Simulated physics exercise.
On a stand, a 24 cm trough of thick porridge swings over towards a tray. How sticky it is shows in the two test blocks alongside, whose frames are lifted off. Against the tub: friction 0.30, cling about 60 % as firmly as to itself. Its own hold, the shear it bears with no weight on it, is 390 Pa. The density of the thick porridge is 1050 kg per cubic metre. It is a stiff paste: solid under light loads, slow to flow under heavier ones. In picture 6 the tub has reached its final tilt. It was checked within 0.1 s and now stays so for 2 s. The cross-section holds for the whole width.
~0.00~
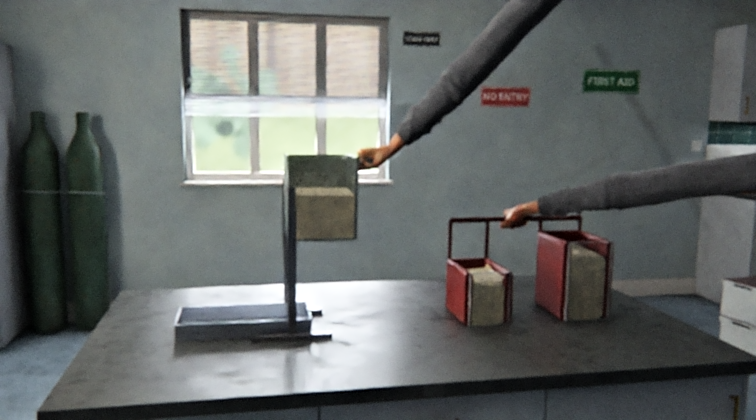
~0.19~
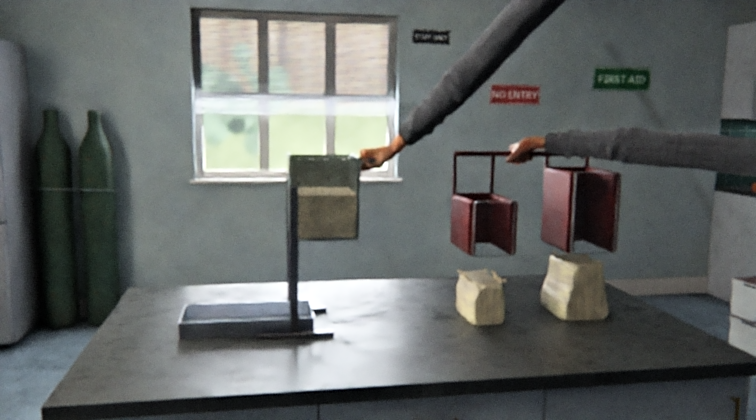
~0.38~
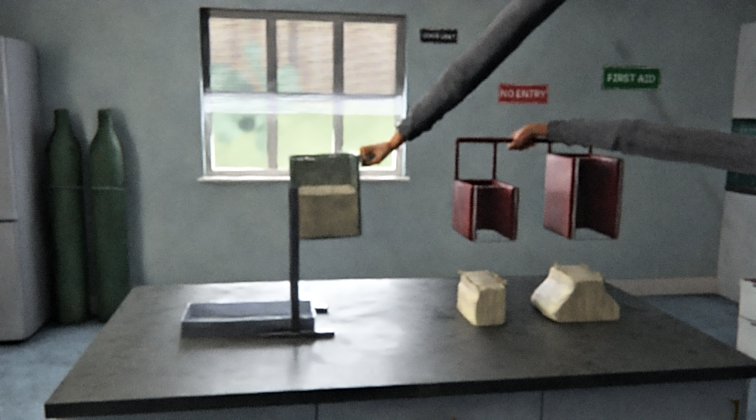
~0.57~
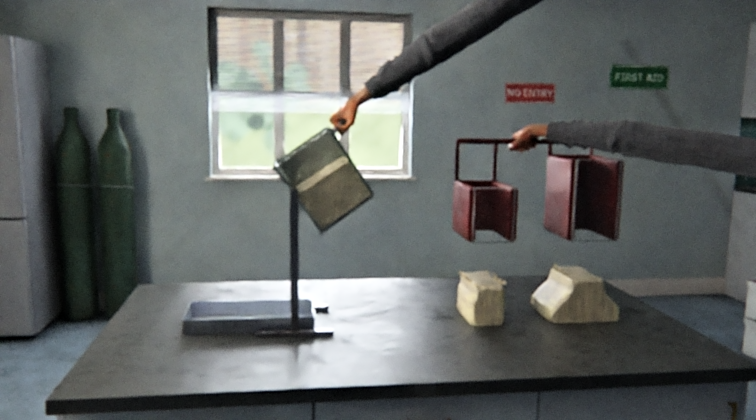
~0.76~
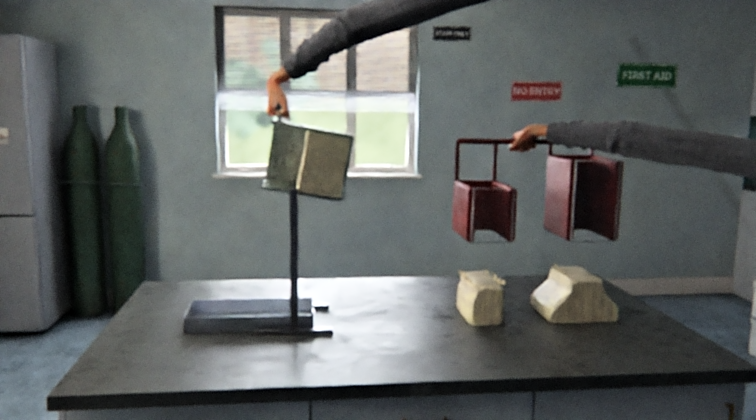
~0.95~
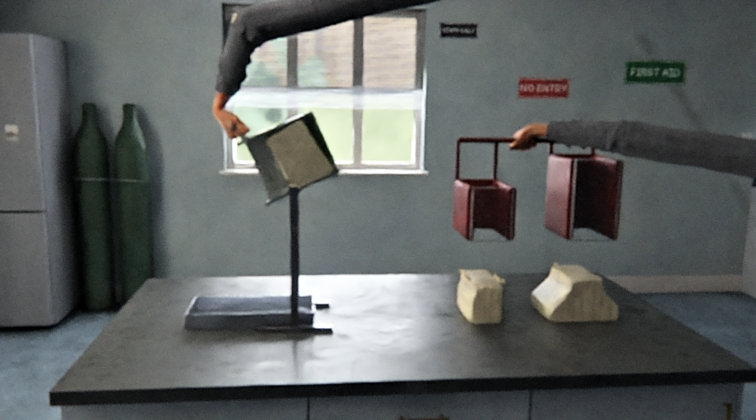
Red casings lift off two pale blocks, the right block slumps, and a hand tilts the tub leftward.
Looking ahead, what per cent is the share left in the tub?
Expect roughly 0 %.
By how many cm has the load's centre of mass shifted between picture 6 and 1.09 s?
Some 9 cm.
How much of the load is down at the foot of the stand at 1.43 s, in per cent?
About 60 %.
After 1.09 s, the tub is at 114 degrees and holds 96 %.
After 1.26 s, the tub is at 114 degrees and holds 32 %.
After 1.43 s, the tub is at 114 degrees and holds 0 %.
After 1.60 s, the tub is at 114 degrees and holds 0 %.
After 2.95 s, the tub is at 114 degrees and holds 0 %.
